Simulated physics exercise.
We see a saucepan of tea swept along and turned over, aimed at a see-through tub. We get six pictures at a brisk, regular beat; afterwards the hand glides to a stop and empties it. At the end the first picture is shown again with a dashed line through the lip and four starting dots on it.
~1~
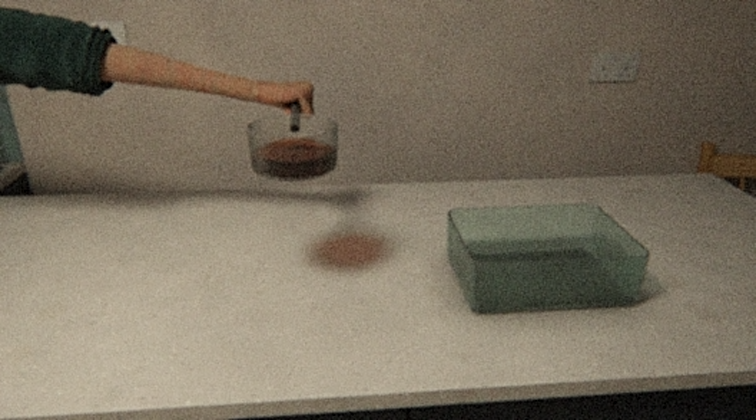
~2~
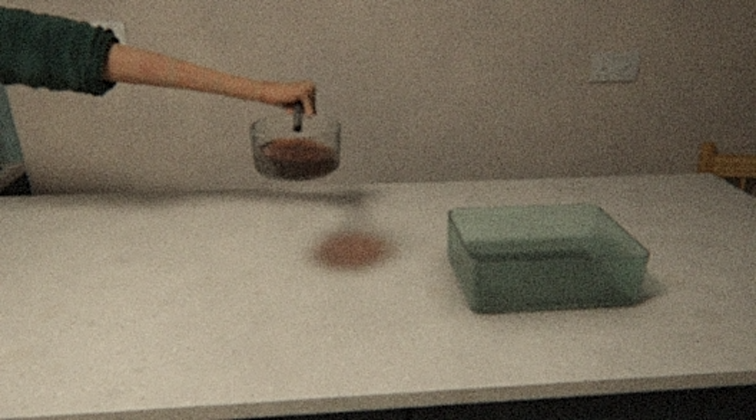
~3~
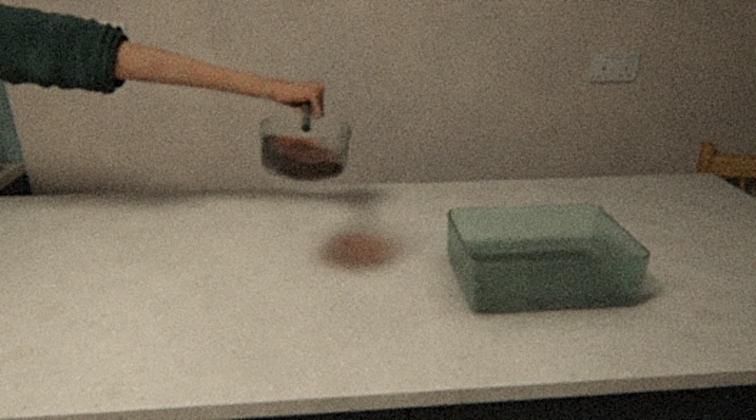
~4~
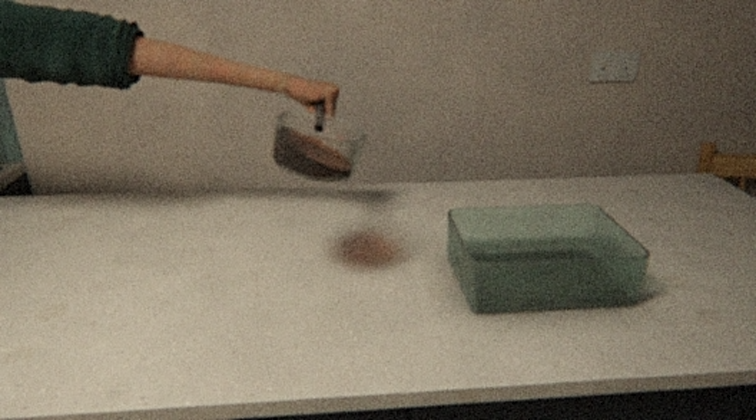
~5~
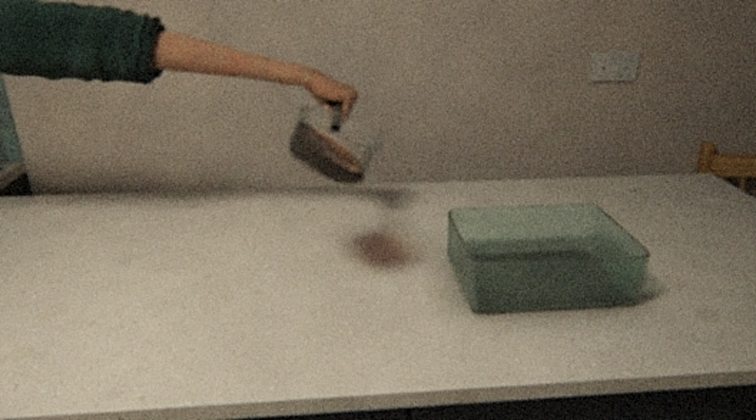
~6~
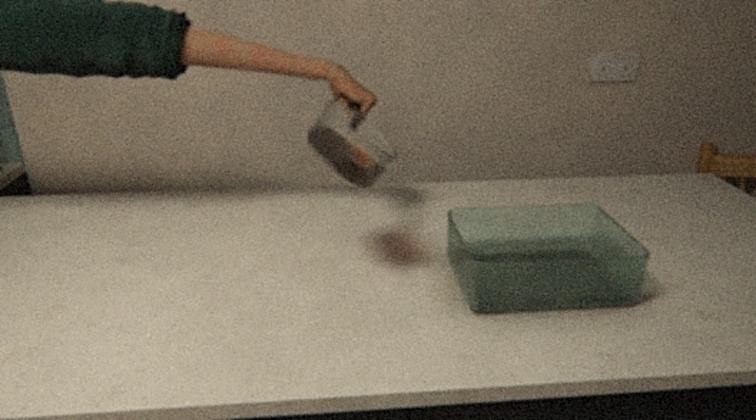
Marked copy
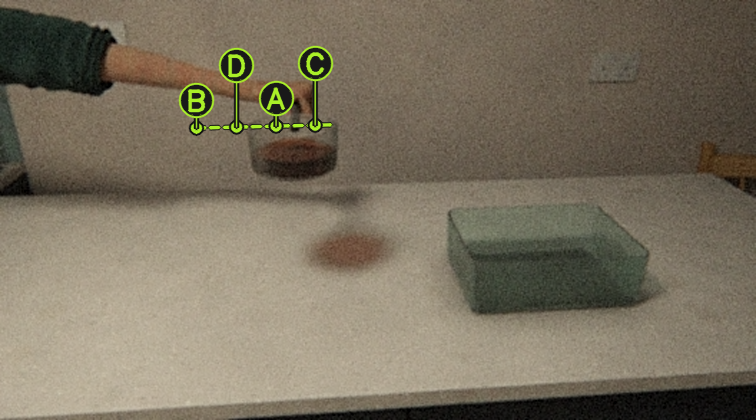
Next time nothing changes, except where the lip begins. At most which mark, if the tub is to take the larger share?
C is the one.
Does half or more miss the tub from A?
Yes, it does.
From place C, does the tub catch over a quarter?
Yes, clearly.
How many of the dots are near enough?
One of the four.
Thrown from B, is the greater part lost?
Yes, it does.
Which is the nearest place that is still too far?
Here it is place A.
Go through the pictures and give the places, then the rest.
Upright, lip at (336, 124); tub from (469, 311) to (636, 302); nothing has left yet.
Upright, lip at (339, 124); nothing has left yet.
Tipped about 4°, lip at (348, 127); nothing has left yet.
Tipped about 13°, lip at (363, 133); nothing has left yet.
Tipped about 25°, lip at (381, 143); nothing has left yet.
Tipped about 40°, lip at (396, 153); nothing has left yet.
On the marked copy, A at (276, 126); B at (196, 128); C at (315, 125); D at (236, 127).
With A, about 29 % lands in the tub, 66 % falls short and 5 % goes beside or beyond.
With B, about 0 % lands in the tub, 100 % falls short.
With C, about 64 % lands in the tub, 25 % falls short and 11 % goes beside or beyond.
With D, about 0 % lands in the tub, 99 % falls short.
